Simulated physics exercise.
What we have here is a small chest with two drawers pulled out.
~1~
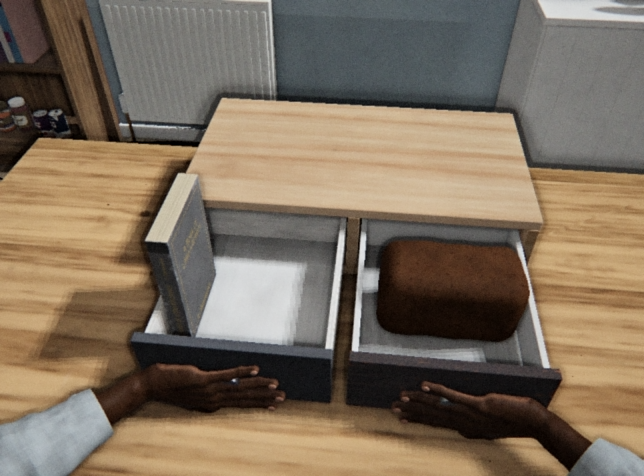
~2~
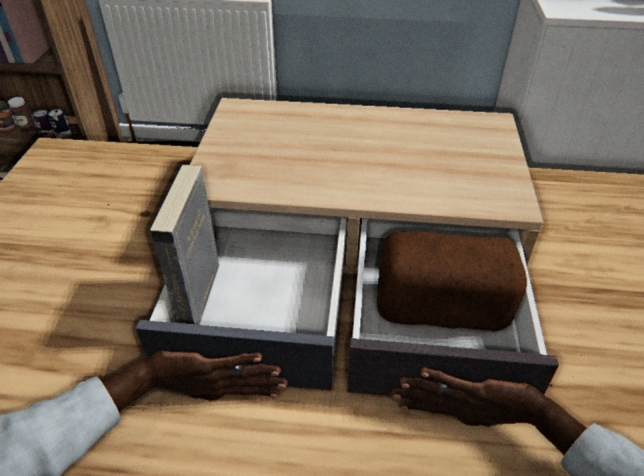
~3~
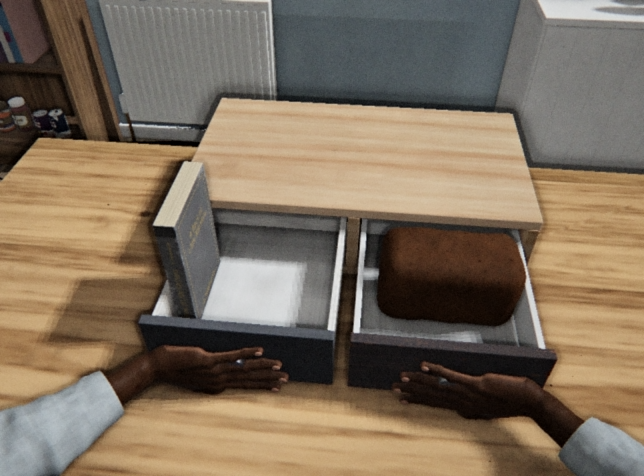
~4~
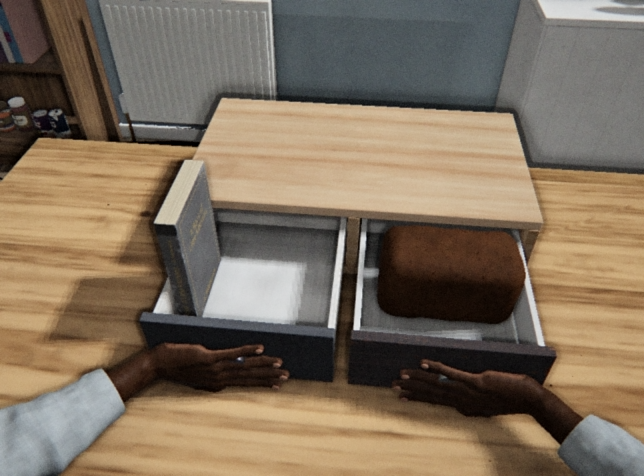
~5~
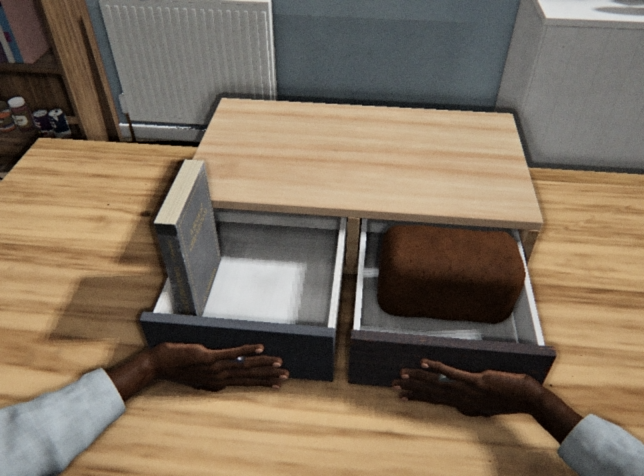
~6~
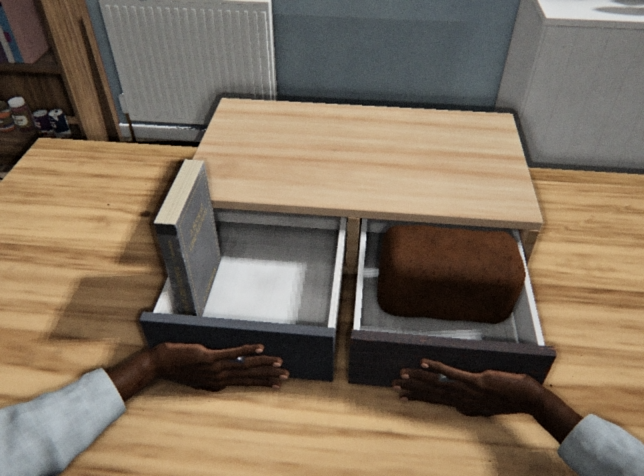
At the start, two drawers of a small chest stand wide open, a grey book upright in the left one and a brown loaf in the right, with a hand at each front. Both drawers slide inward slightly, carrying their contents, then everything stays nearly still, the drawers still open.
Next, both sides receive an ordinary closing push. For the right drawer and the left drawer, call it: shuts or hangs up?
My call: The right drawer hangs up, the left drawer hangs up.
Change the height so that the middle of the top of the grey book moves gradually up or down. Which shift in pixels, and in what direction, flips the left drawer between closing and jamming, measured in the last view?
It has to move 56 pixels down.
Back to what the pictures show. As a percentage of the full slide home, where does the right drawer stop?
I'd say it makes it some 45 per cent of the way.
Then, 0.34 s after the last picture, right drawer starting in; left drawer starting in.
At rest, the right drawer stays ajar; the left drawer stays ajar.
